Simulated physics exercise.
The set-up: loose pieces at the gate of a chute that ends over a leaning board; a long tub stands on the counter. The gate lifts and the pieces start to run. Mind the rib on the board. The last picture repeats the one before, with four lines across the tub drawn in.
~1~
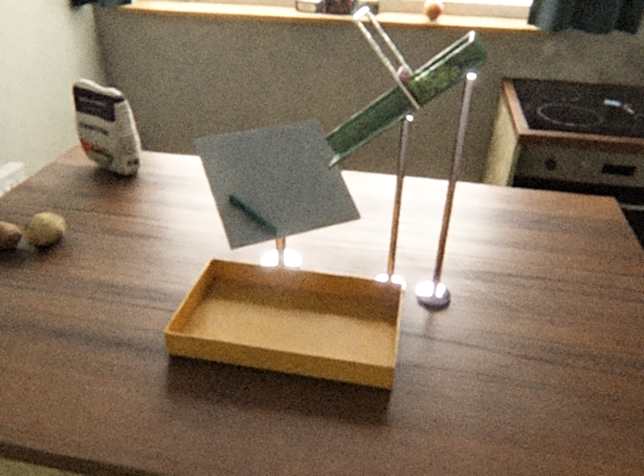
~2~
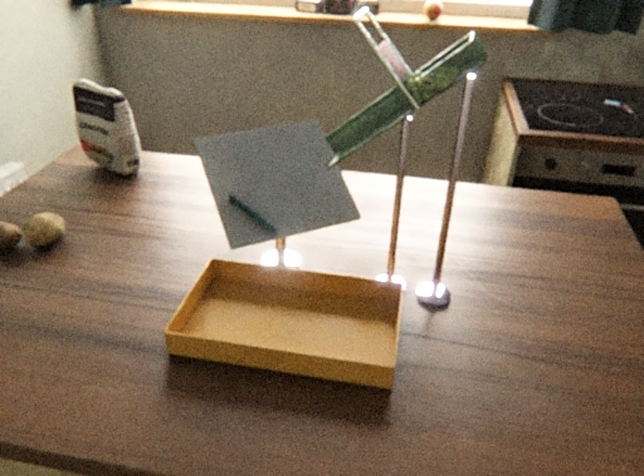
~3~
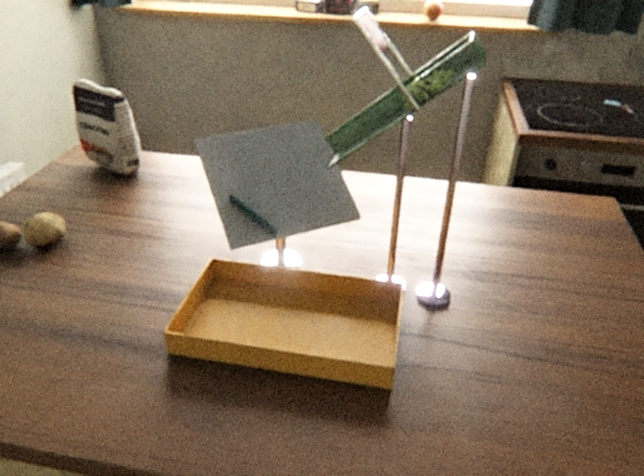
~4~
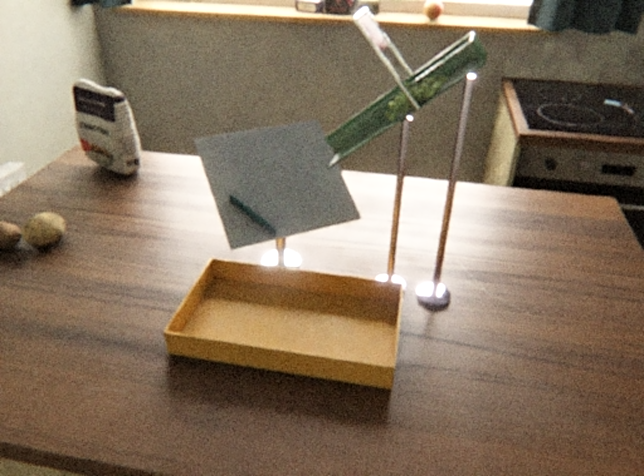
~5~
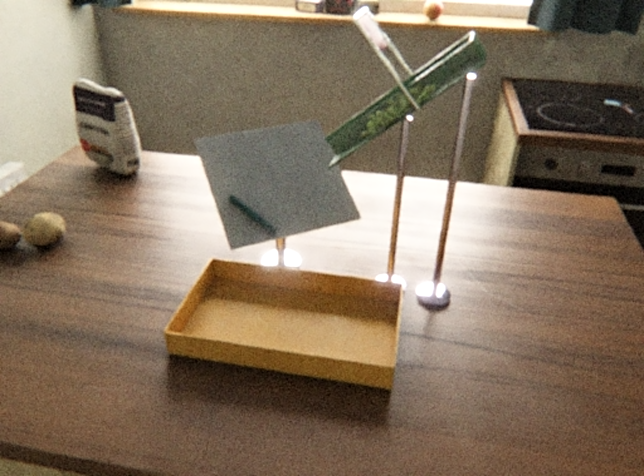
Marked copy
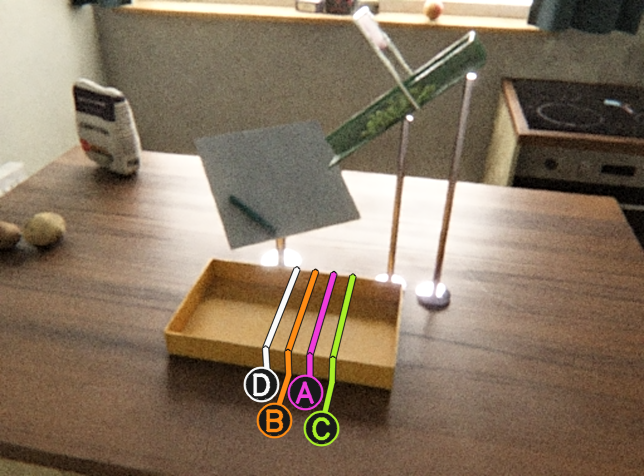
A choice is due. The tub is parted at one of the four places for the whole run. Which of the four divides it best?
Line B.
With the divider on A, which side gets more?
The left side.
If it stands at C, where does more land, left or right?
The left side.
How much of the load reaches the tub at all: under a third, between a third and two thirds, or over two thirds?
About that: Over two thirds.
On the marked copy, line A crosses the front rim at (310, 354); line B crosses the front rim at (288, 350); line C crosses the front rim at (333, 357); line D crosses the front rim at (265, 347).
For line A, of what is caught, nearly all on the left of the divider, a small part on the right.
For line B, of what is caught, about half on the left of the divider, about half on the right.
For line C, of what is caught, nearly all on the left of the divider, a stray few on the right.
For line D, of what is caught, a small part on the left of the divider, nearly all on the right.
